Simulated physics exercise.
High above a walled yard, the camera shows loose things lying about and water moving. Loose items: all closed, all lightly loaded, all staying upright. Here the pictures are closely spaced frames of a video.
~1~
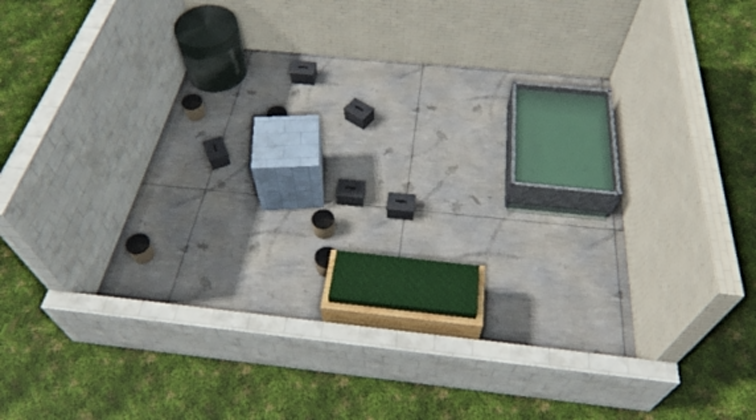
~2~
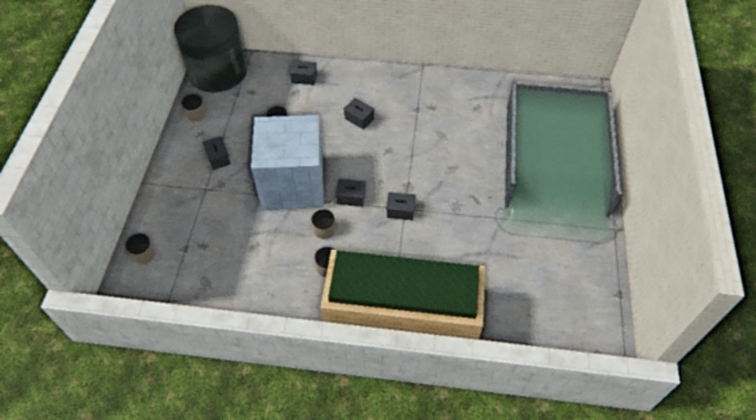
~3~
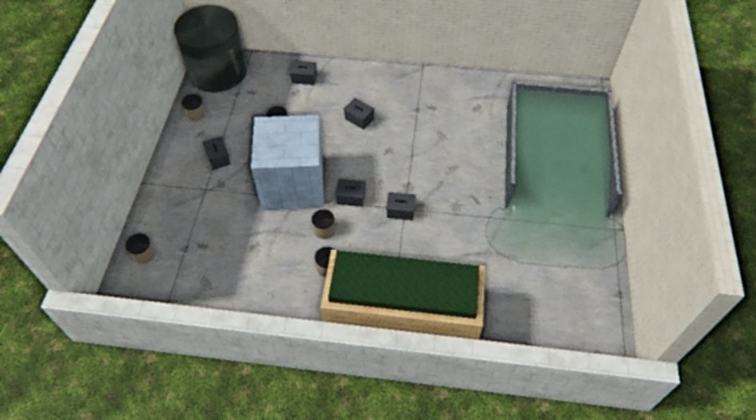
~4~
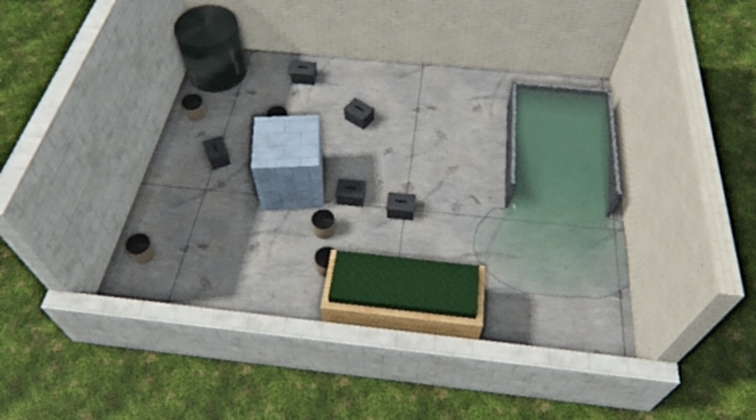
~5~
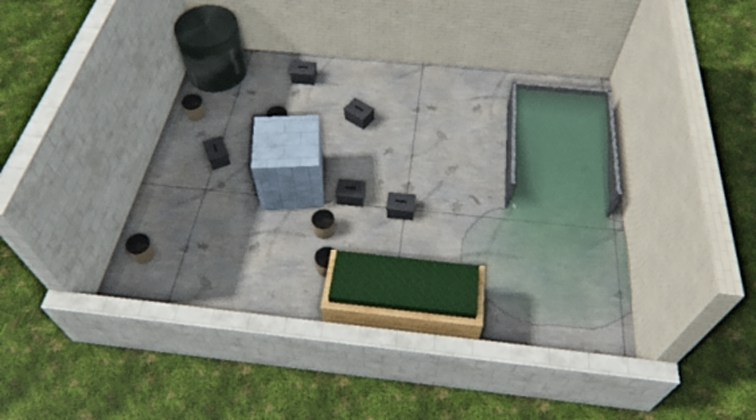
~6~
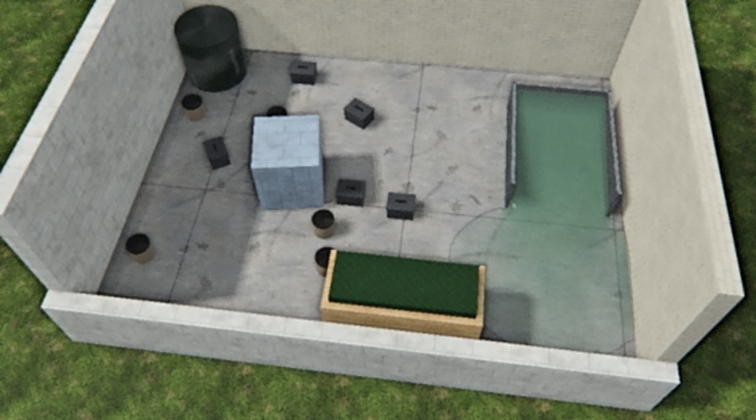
Greenish water poured out of the open near end of a raised tank on the right and spread across the walled yard's concrete floor, while the scattered pots and dark boxes stayed still.
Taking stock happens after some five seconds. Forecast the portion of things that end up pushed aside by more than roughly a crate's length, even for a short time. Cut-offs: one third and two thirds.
It stays below a third.
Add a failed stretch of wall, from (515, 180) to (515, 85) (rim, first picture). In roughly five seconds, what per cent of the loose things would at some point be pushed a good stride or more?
Roughly 90 %.
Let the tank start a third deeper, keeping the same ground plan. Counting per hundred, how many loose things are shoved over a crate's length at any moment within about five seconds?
50 per cent or so.
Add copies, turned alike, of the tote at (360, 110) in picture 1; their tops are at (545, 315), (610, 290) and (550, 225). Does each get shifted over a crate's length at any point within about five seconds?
Shoved clear, shoved clear, shoved clear.
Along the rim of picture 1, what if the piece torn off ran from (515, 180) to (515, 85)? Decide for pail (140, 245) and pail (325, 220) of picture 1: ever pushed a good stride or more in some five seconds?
Going one by one, the first stopped short and the second made the full stretch.
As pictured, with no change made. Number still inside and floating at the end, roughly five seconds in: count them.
Tally: 2.
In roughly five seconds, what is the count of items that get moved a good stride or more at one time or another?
Count: 3.
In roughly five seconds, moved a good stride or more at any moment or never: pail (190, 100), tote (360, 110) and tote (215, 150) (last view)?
Per the list: First remained close, second remained close, third remained close.
A moment on, 0 of 10 are well off their spots; 0 afloat.
Next, 0 of 10 are well off their spots; 0 afloat.
Later, 0 of 10 are well off their spots; 0 afloat.
In the end, 3 of 10 are well off their spots, and 3 have been at some point; 2 afloat.
